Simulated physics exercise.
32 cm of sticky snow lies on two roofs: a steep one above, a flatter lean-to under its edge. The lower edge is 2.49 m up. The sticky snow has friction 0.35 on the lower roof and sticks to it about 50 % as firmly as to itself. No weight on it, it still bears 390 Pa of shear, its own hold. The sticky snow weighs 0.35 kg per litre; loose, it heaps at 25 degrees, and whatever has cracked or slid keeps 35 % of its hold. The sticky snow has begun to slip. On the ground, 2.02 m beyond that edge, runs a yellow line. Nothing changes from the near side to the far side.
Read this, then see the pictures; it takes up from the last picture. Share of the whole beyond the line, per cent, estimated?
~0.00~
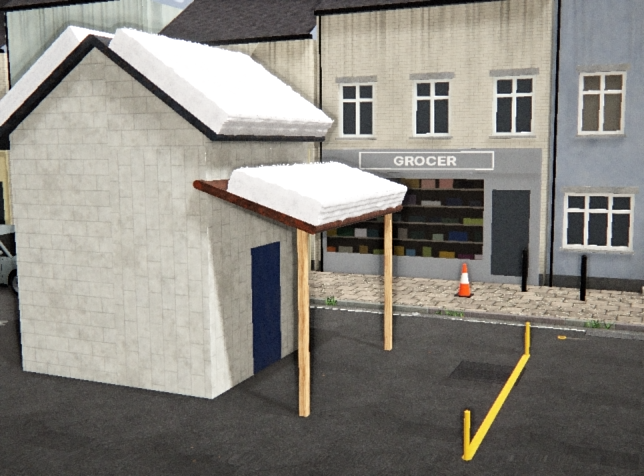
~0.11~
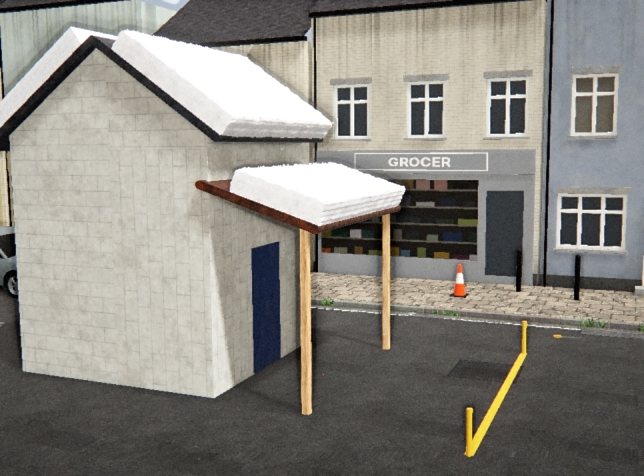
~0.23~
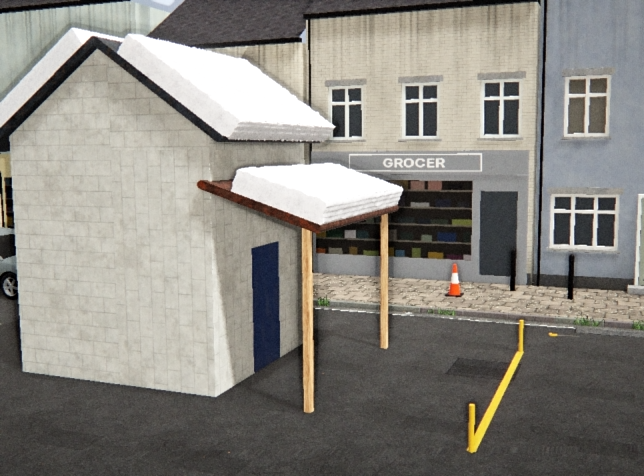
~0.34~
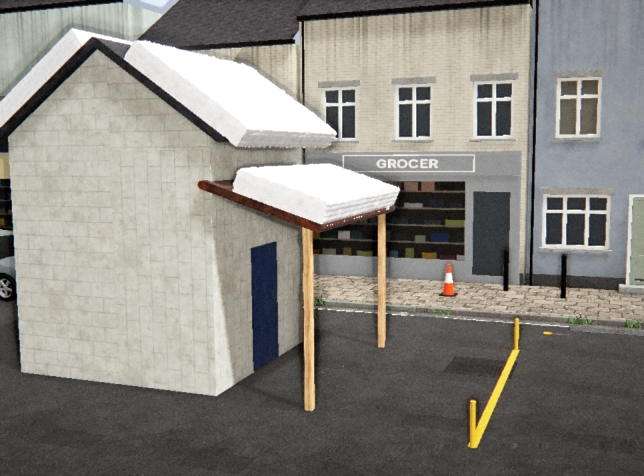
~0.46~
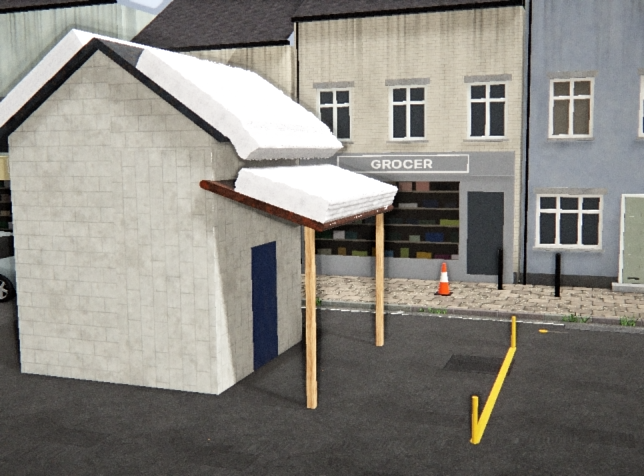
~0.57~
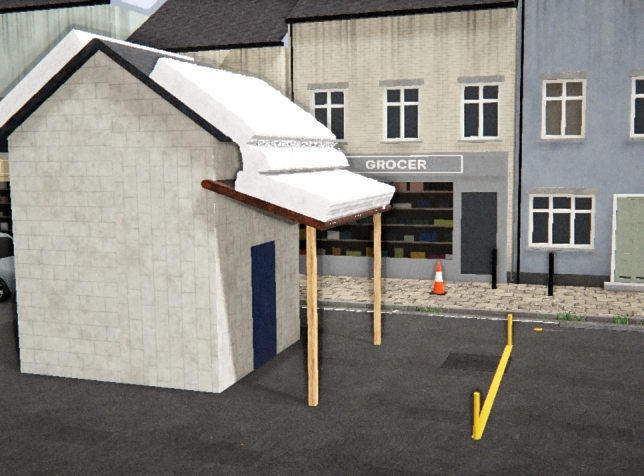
Near 33 %.
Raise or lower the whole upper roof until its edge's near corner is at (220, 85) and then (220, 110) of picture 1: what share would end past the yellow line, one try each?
Try 1: Near 40 %; try 2: Near 35 %.
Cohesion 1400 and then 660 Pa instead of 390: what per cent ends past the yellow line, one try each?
You'd see 4 percent the first time and 25 percent the second.
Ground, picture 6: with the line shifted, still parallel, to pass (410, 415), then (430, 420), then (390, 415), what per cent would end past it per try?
Roughly 60 %, then 50 %, then 65 %.
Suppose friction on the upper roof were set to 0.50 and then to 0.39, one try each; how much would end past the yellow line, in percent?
14 %, then 25 %.
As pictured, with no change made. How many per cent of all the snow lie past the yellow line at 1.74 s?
Roughly 1 per cent.
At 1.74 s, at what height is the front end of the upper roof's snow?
0.0 m or thereabouts.
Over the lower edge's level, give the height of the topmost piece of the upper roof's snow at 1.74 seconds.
At that moment it reaches around 0.7 m above the edge.
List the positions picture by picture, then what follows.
The first picture shows front end of the sticky snow at (219, 112).
The second picture shows front end of the sticky snow at (223, 115), its middle shifted 2.9 cm, 1 % of it past the upper edge, in one piece.
The third picture shows front end of the sticky snow at (229, 119), its middle shifted 11 cm, 5 % of it past the upper edge, in one piece.
The fourth picture shows front end of the sticky snow at (237, 121), its middle shifted 25 cm, 12 % of it past the upper edge, in one piece.
The fifth picture shows front end of the sticky snow at (250, 138), its middle shifted 44 cm, 21 % of it past the upper edge, cracking.
The sixth picture shows front end of the sticky snow at (264, 154), its middle shifted 68 cm, 33 % of it past the upper edge, cracking.
By 1.11 s, none is below the lower edge and 0 % is past the line.
By 1.74 s, 64 % is below the lower edge and 1 % is past the line.
By 2.37 s, 77 % is below the lower edge and 33 % is past the line.
By 3.00 s, 77 % is below the lower edge and 33 % is past the line.
By 3.10 s, at the end, 77 % is below the lower edge and 33 % is past the line.
